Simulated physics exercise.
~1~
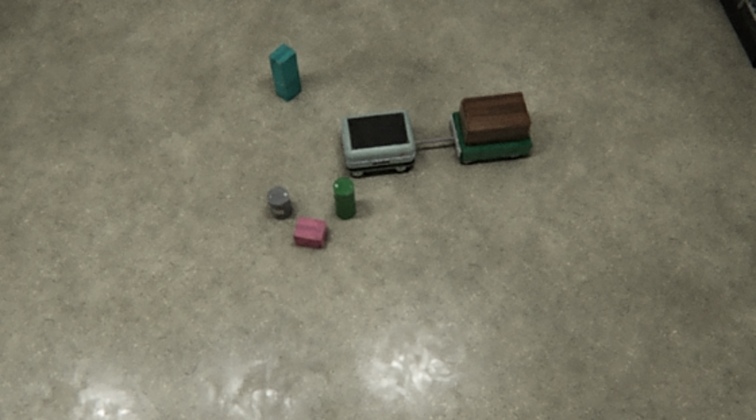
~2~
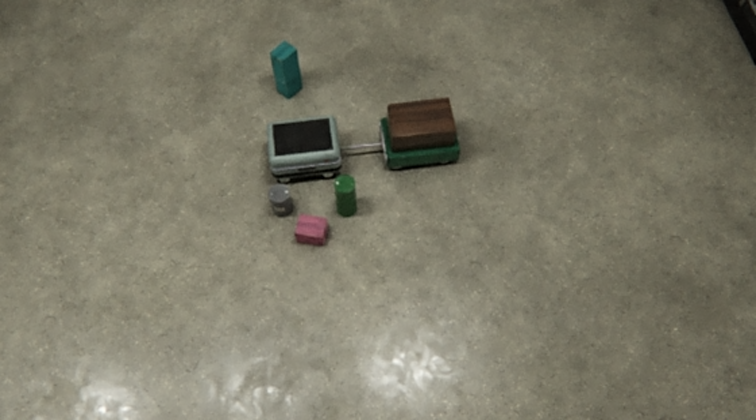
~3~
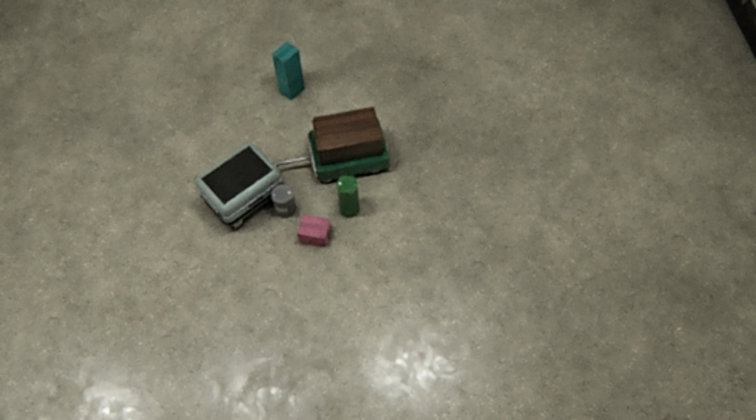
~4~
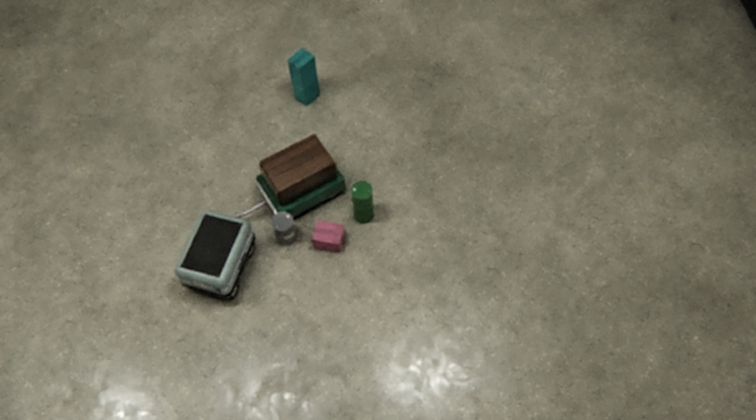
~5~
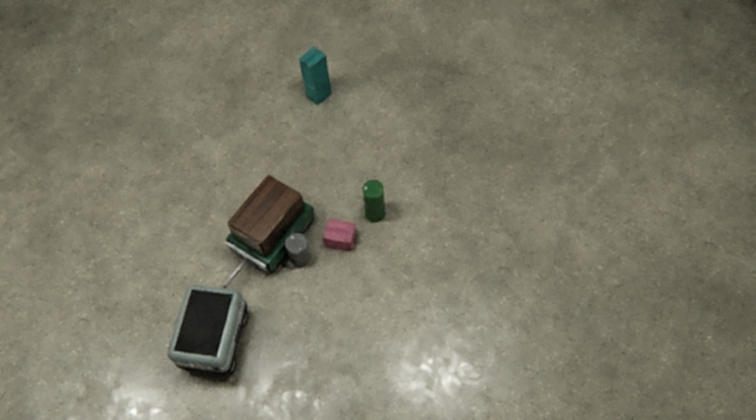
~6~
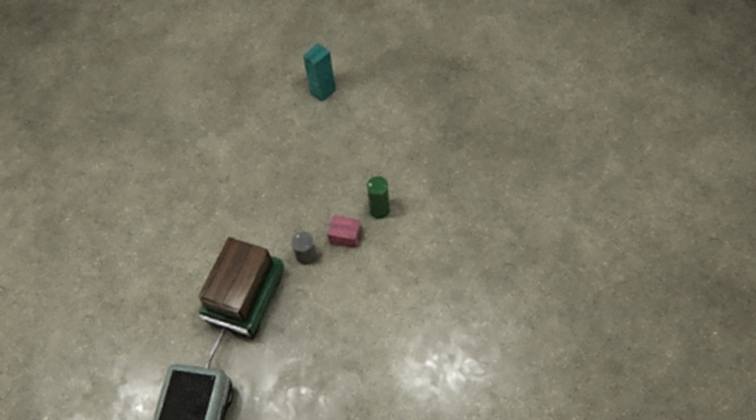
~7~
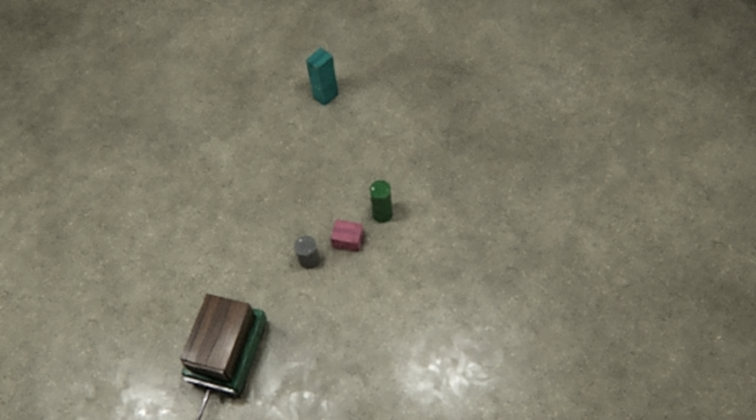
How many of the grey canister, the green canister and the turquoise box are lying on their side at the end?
None of them are. The grey canister gets pushed along the floor but stays upright, and the green canister and turquoise box are still standing too.
